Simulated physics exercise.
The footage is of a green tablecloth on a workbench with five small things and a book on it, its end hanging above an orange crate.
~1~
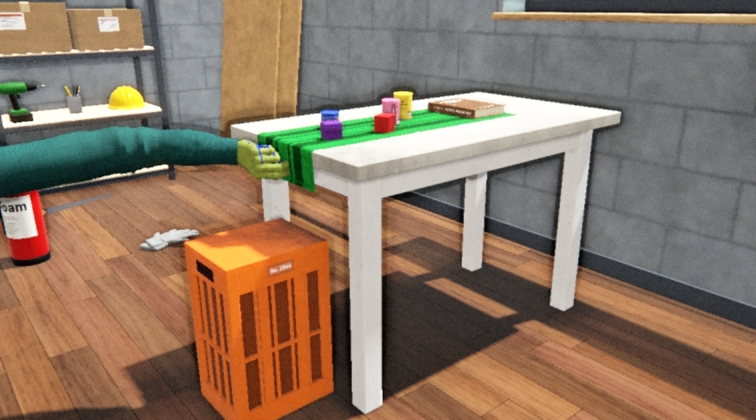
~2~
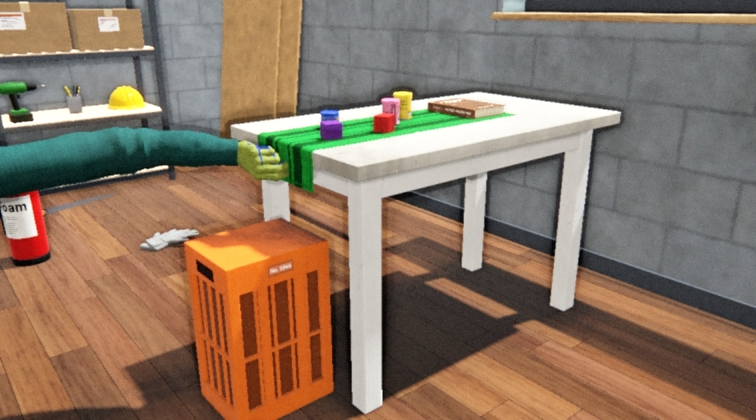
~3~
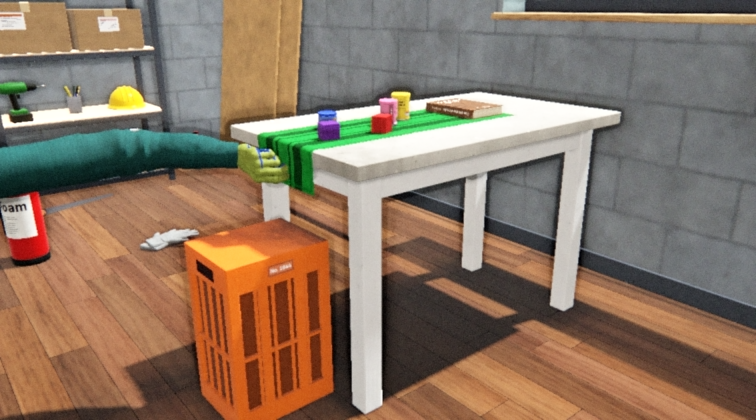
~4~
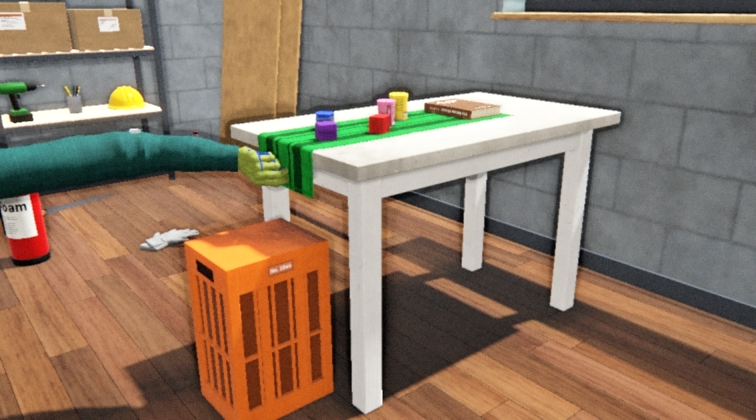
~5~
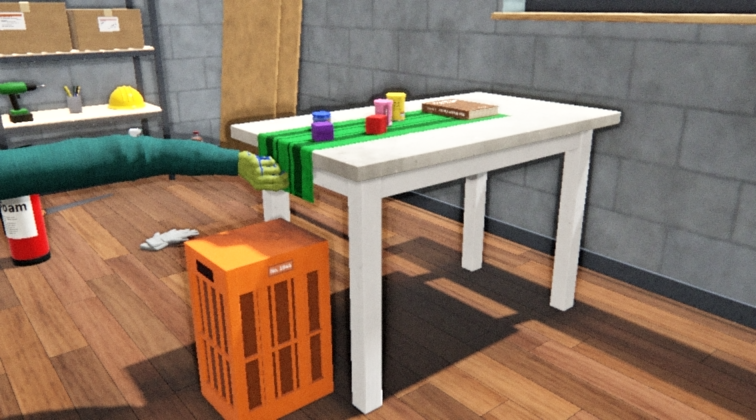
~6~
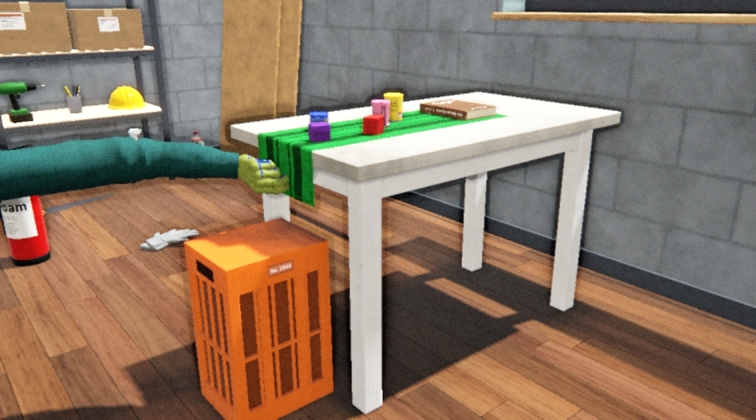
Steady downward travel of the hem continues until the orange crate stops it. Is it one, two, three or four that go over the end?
In all, one slips off.
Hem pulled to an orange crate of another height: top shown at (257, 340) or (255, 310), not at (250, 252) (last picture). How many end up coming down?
Then 4 and 3.
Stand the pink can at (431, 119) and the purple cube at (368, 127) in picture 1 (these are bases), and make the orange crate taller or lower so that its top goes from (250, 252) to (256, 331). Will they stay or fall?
In the end the pink can is still on top and the purple cube is no longer on top.
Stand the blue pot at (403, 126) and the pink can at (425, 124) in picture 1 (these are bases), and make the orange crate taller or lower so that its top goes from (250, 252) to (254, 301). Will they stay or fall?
First the blue pot: It is still up there. Then the pink can: It is still up there.
Early on, hem near (286, 217); all still up.
Midway, hem on the crate; purple cube gone.
Finally, hem on the crate; purple cube gone. The count of fallen things is one.
